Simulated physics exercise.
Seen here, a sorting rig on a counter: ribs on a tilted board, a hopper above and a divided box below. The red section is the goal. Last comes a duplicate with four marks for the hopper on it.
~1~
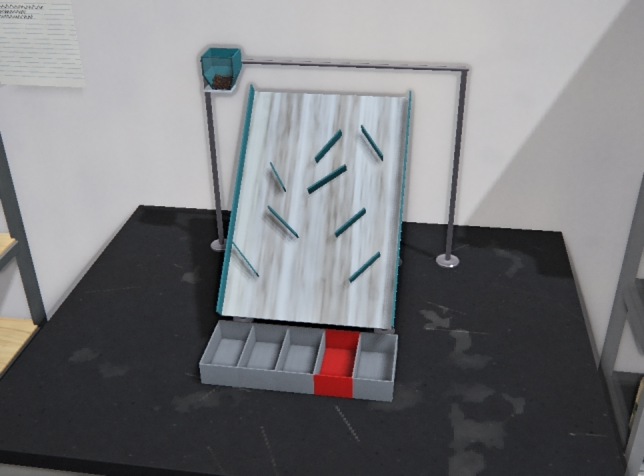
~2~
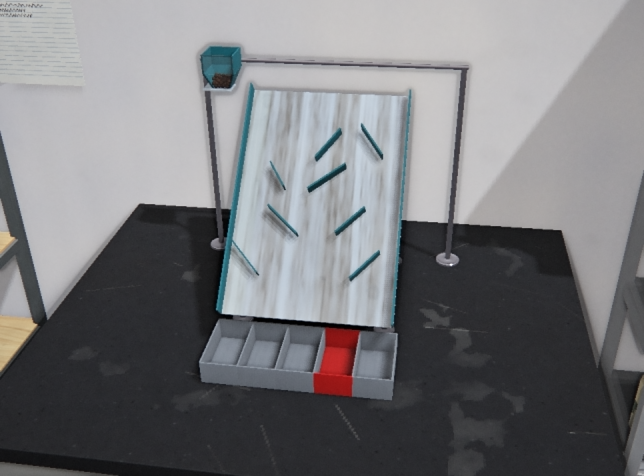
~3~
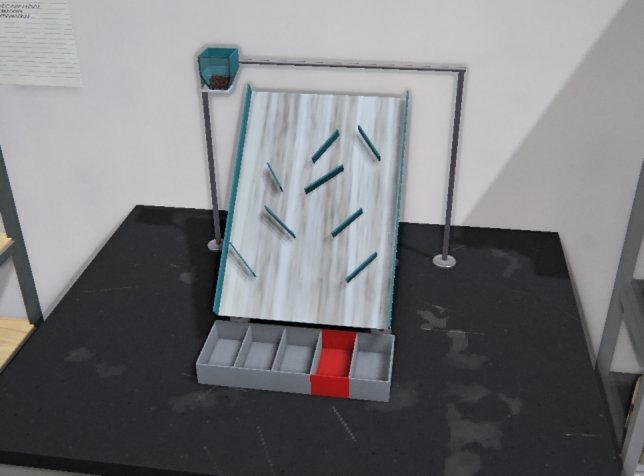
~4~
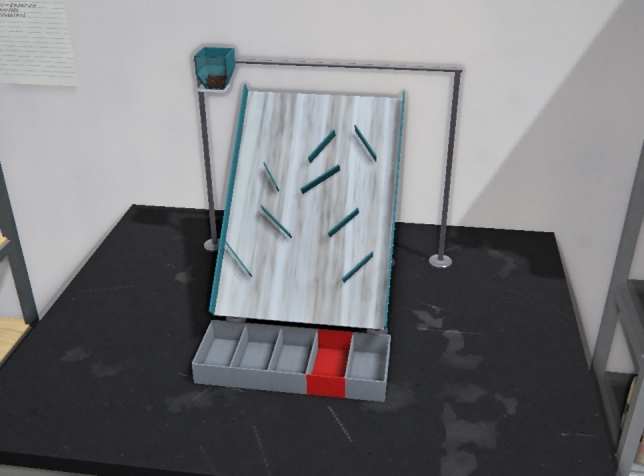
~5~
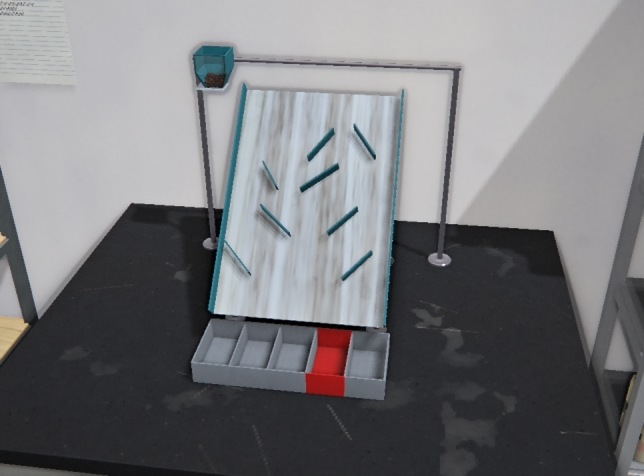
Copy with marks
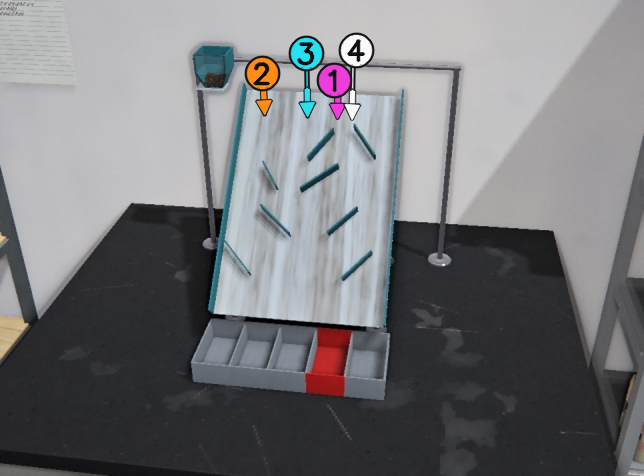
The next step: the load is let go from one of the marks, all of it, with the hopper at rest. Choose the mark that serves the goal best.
3 works best here.
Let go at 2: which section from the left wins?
It is the third one.
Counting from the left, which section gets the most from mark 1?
It is the third one.
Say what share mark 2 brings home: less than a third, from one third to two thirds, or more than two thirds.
It is less than a third.
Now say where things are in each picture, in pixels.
In the first frame, hopper near (223, 82), allspice berries, door shut.
In the second frame, ribs (315, 156) to (340, 128), (361, 123) to (382, 154), (270, 161) to (283, 185).
In the third frame, ribs (304, 189) to (343, 165), (265, 206) to (293, 234), (332, 233) to (362, 208).
In the fourth frame, ribs (225, 242) to (249, 273), (342, 279) to (373, 252).
In the fifth frame, red section near (325, 383), number 4 of 5 from the left.
On the marked copy, mark 1 meets the board at (337, 113); mark 2 meets the board at (264, 109); mark 3 meets the board at (307, 111); mark 4 meets the board at (352, 114).
For mark 1, close to a third in the red section, close to two thirds in other sections, only a few outside the box.
For mark 2, close to a quarter in the red section, the bulk in other sections.
For mark 3, the bulk in the red section, close to a quarter in other sections, only a few outside the box.
For mark 4, close to a quarter in the red section, the bulk in other sections, only a few outside the box.
